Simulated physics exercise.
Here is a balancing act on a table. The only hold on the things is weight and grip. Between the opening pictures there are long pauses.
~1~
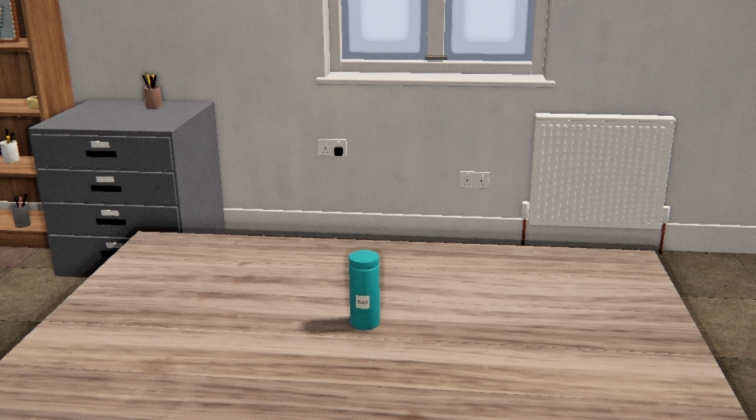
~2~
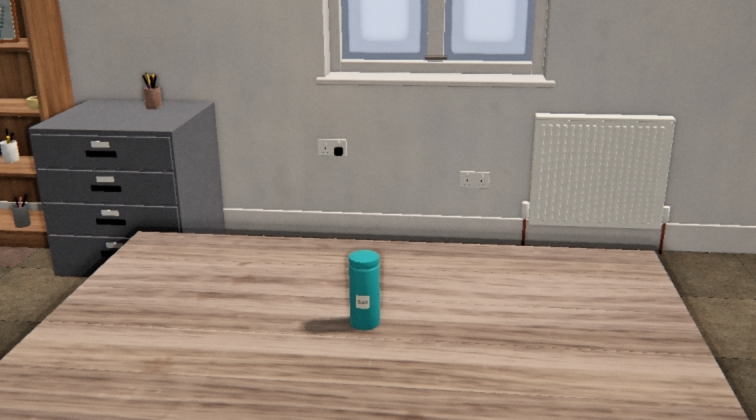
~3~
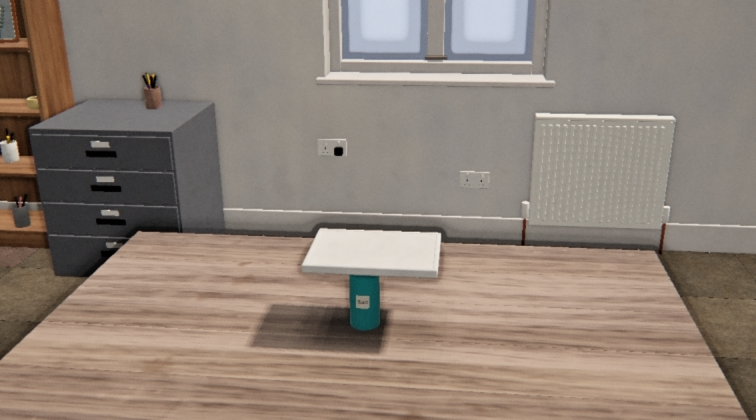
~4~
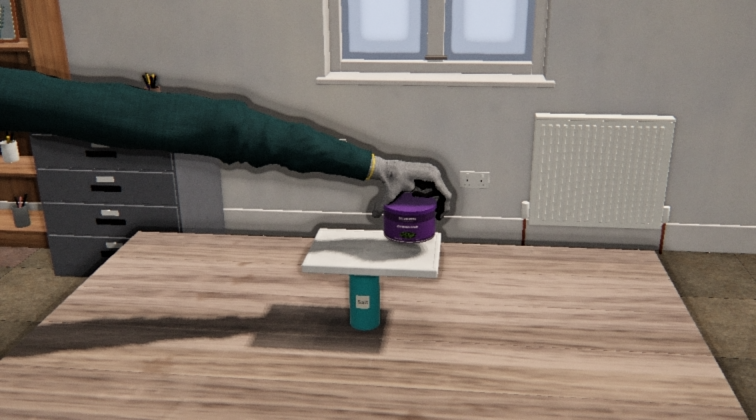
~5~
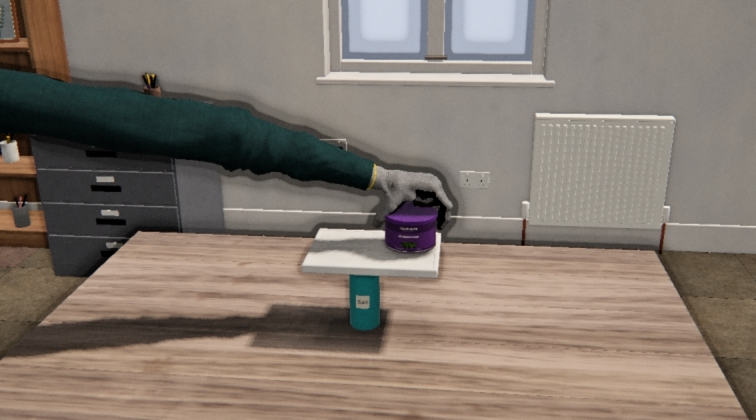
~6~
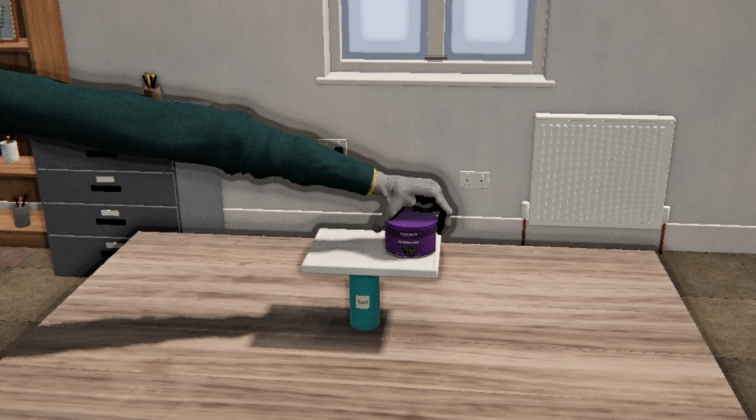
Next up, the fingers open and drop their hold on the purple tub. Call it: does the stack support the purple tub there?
No, it does not.
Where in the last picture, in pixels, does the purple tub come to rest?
It ends up close to (441, 307).
Then, 0.30 s past the last view, purple tub now fallen; white lid rocked 58° from its first pose.
Then, 0.40 s past the last view, white lid now fallen.
Then, 0.60 s past the last view, things are still on the move.
Then, 1.00 s past the last view, as before.
Finally, fallen, purple tub and white lid; turquoise jar still in place. Final places as the last picture's camera would see them, purple tub near (441, 307). The stack gives way.
